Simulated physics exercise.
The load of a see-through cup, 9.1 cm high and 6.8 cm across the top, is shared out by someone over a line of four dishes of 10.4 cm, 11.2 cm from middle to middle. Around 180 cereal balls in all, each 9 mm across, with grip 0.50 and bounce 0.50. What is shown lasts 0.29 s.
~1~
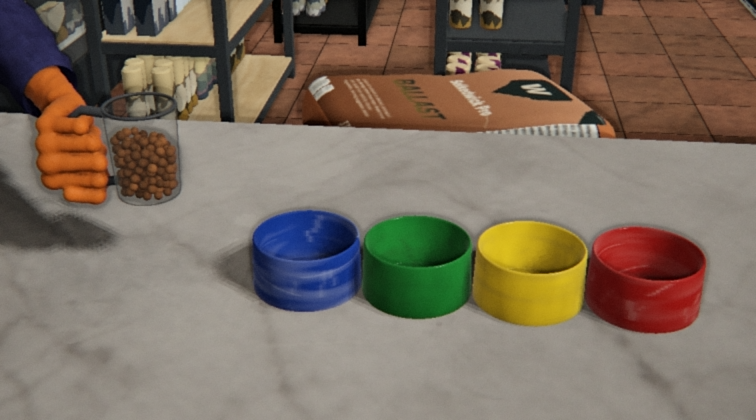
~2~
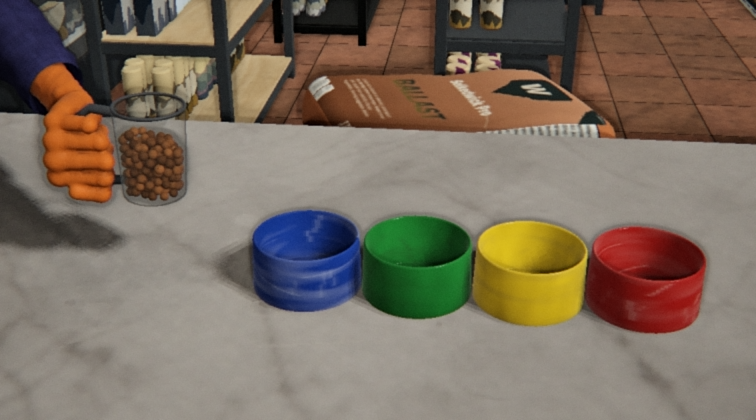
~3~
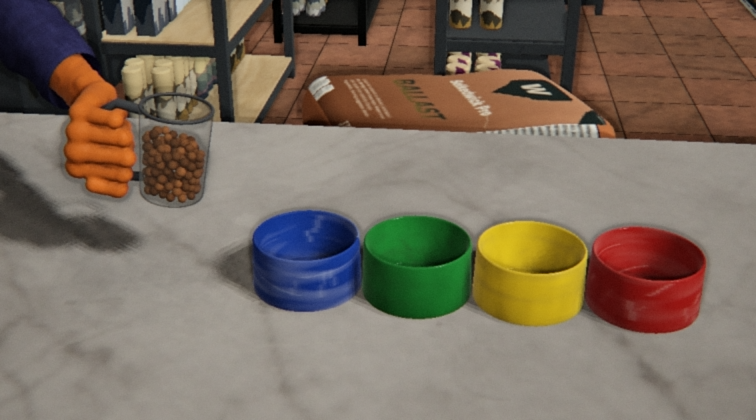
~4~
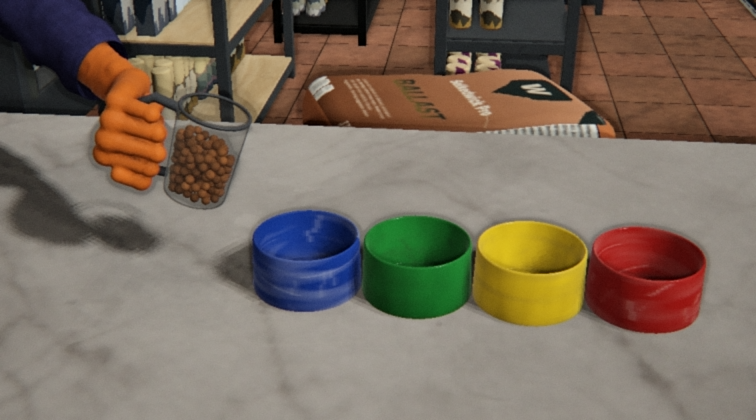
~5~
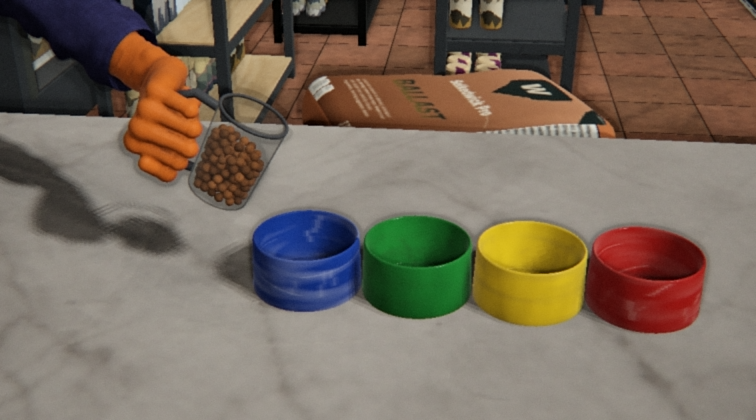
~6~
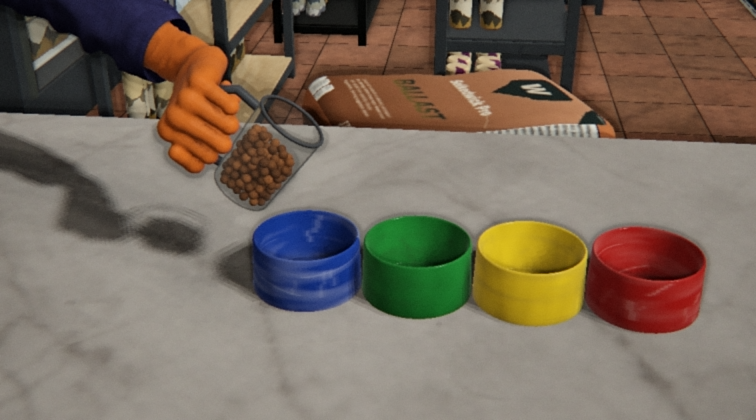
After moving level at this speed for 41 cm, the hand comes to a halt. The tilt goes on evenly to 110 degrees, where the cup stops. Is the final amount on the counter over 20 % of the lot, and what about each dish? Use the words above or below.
Red - above; blue - below; green - below; yellow - below; counter - below.
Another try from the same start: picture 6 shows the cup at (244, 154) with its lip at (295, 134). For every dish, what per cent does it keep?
It'd finish with red at 100, blue at 0, green at 0 and yellow at 0.
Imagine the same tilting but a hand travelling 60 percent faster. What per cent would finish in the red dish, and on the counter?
In that case: Red 100, and counter 0.
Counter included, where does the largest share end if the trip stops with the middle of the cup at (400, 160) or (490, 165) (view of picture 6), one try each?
Try 1 - green; try 2 - yellow.
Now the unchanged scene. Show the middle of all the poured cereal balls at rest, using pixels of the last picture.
Close to pixel (652, 288).
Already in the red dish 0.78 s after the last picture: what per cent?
Around 85 in a hundred by then.
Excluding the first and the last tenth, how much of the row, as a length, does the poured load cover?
Close to 6 centimetres along the dishes.
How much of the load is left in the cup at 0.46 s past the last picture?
Around 100 per cent of the load.
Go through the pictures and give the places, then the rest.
Cup at (144, 150), tilt 0 degrees, lip at (174, 107), moved 0.0 cm; middle of the pieces at (142, 168); blue dish at (306, 235); green dish at (418, 241); yellow dish at (532, 247); red dish at (649, 254), in the first picture.
Cup at (152, 150), tilt 2 degrees, lip at (183, 109), moved 0.7 cm; middle of the pieces at (149, 168), in the second picture.
Cup at (174, 151), tilt 9 degrees, lip at (212, 115), moved 3.0 cm; middle of the pieces at (169, 168), in the third picture.
Cup at (205, 152), tilt 18 degrees, lip at (250, 123), moved 6.0 cm; middle of the pieces at (197, 169), in the fourth picture.
Cup at (235, 154), tilt 27 degrees, lip at (286, 132), moved 9.1 cm; middle of the pieces at (225, 169), in the fifth picture.
Cup at (266, 155), tilt 36 degrees, lip at (322, 142), moved 12.1 cm; middle of the pieces at (254, 168); blue dish at (306, 235); green dish at (418, 241); yellow dish at (532, 247); red dish at (649, 254), in the sixth picture.
Then, 0.28 s after the last picture, tilt 80 degrees; cup holds 100 %.
Then, 0.46 s after the last picture, tilt 107 degrees; cup holds 100 %.
Then, 0.78 s after the last picture, tilt 110 degrees; cup holds 15 %, red 85 %.
In the end, red 100 %, blue 0 %, green 0 %, yellow 0 %, counter 0 %.
